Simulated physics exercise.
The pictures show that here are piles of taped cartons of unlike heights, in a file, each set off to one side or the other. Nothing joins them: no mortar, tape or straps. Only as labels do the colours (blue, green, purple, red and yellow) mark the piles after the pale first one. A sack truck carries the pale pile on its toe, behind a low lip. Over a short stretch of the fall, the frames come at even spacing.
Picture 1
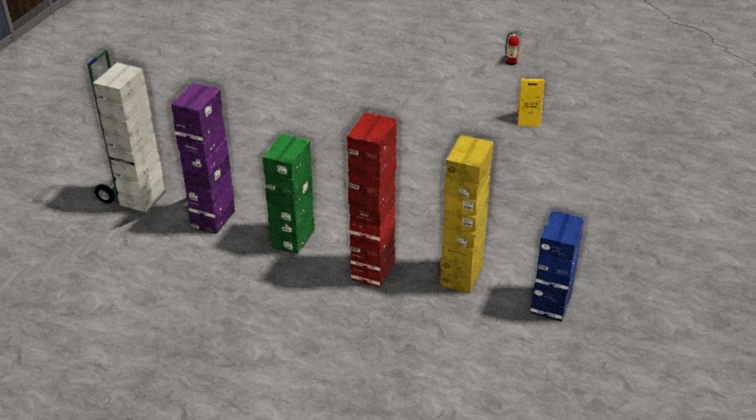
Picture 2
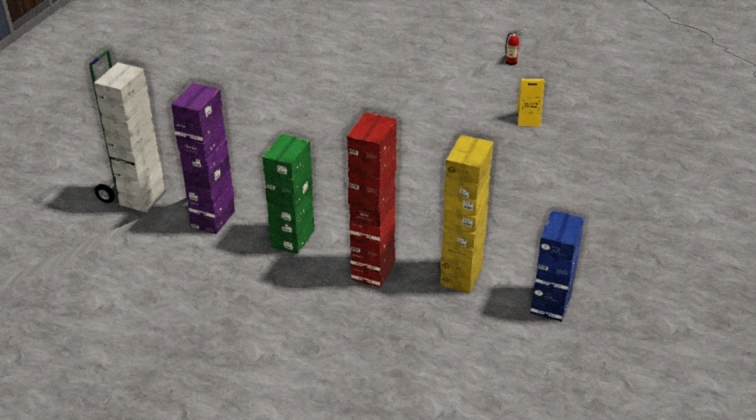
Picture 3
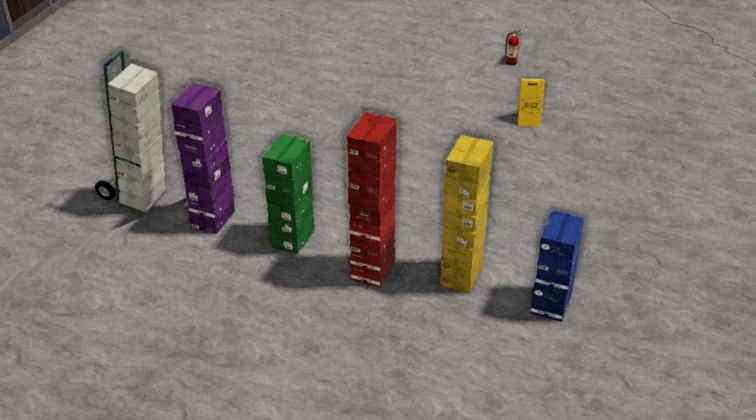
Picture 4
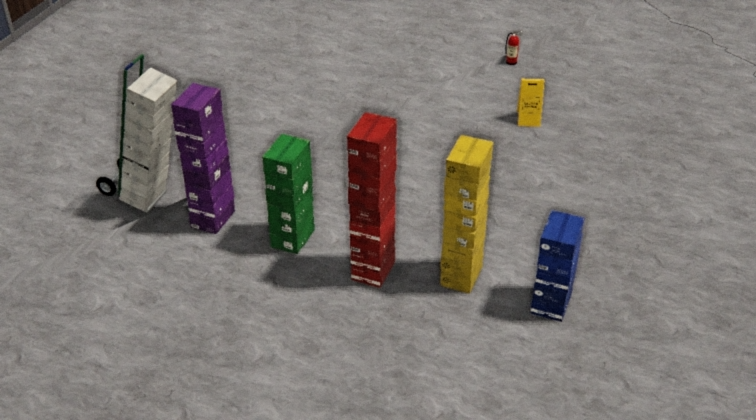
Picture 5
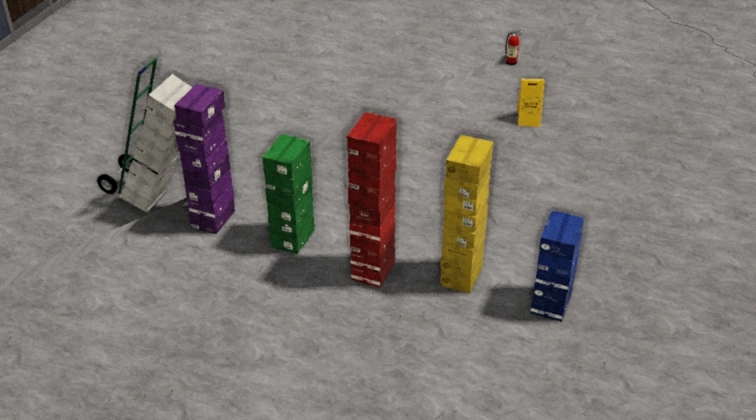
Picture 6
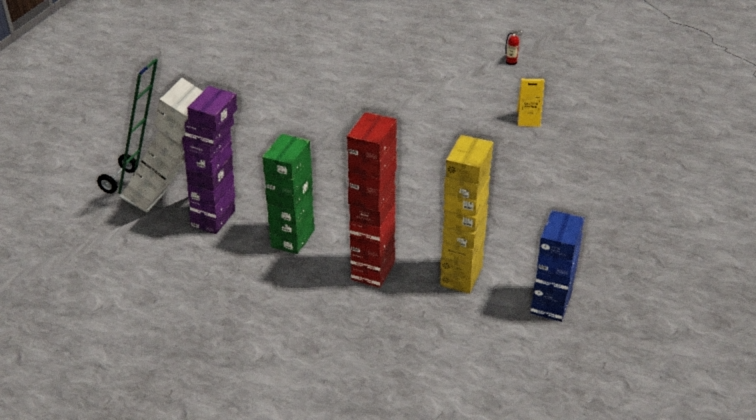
On a rough grey concrete floor, seen from above at an angle by a still camera, a row of taped carton piles stretches from left to right. A white pile stands on a sack truck at far left, then purple, green, tall red, yellow and short blue, with a fire extinguisher and yellow sign behind. The white pile leans rightward, separates from the truck's frame and meets the purple pile, whose upper cartons shift slightly right.
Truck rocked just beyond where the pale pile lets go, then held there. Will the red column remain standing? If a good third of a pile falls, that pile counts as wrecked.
No, it comes down.
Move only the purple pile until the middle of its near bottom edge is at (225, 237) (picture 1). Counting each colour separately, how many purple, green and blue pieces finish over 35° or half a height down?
Purple: 7; green: 6; blue: 5.
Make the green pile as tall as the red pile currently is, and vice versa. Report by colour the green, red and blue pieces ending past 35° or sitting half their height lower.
The tally reads green 9, then red 6, then blue 4.
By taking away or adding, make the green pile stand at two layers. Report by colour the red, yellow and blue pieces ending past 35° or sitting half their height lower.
The counts are red 0, yellow 0 and blue 0.
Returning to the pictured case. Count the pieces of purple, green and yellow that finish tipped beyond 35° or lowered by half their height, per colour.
Taking each in turn, purple gives 8, green gives 6, yellow gives 8.
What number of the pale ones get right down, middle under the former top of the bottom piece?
Count: 3.
Just after the last frame, 8 of the pale pile down; none of the 9 red cartons down (1 of 36 in all colours); top red carton unmoved; top purple carton tilted clearly, half its height lower.
A moment on, 8 of the pale pile down; none of the 9 red cartons down (14 of 36 in all colours); top red carton moved half its height; top green carton tilted clearly, half its height lower.
Further on, 8 of the pale pile down; 9 of the 9 red cartons down (25 of 36 in all colours); top red carton tilted steeply, some three heights lower; top green carton tilted steeply, some three heights lower.
Then, 8 of the pale pile down; 9 of the 9 red cartons down (35 of 36 in all colours); top red carton upside down; top yellow carton on its side.
When it is over, 8 of the pale pile down; 9 of the 9 red cartons down (36 of 36 in all colours); top red carton upside down; top yellow carton upside down. In pixels of the last frame, middles, top red carton near (660, 376).
